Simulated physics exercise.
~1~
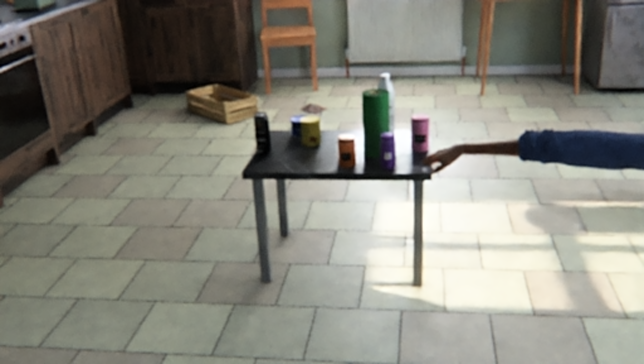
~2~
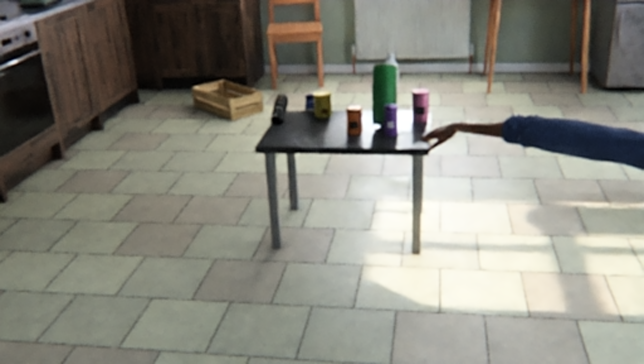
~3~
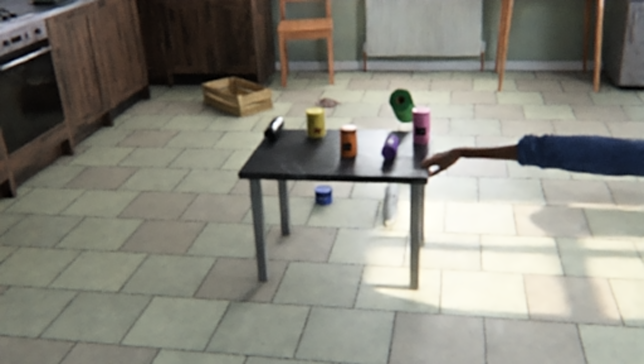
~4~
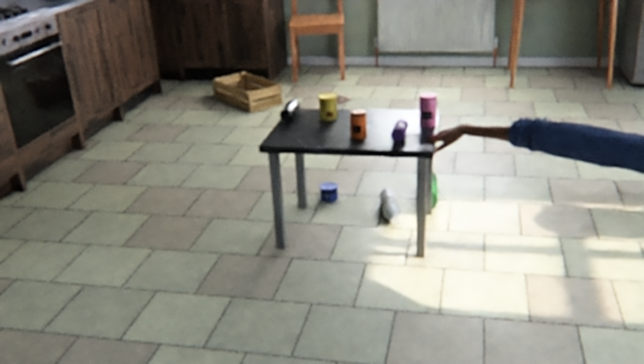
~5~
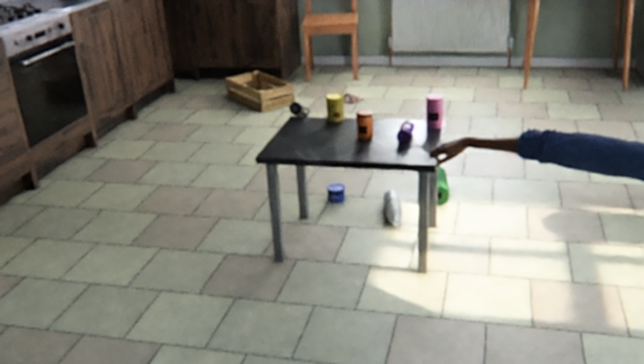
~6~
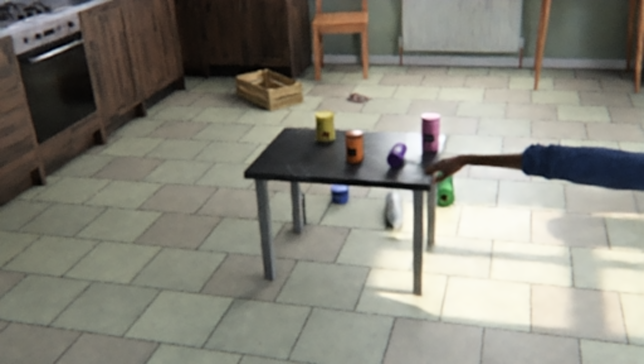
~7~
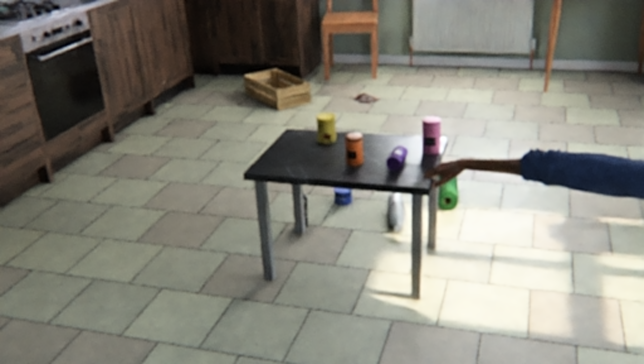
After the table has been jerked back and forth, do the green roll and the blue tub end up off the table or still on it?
Both end up off the table. The blue tub and the green roll each go over the edge and come to rest on the tiled floor.
In a sunlit kitchen, a hand jerked a small dark table away and back repeatedly, sending the white bottle, blue tub, green roll and finally the black can to the floor; the purple jar lay tipped beside three upright containers.
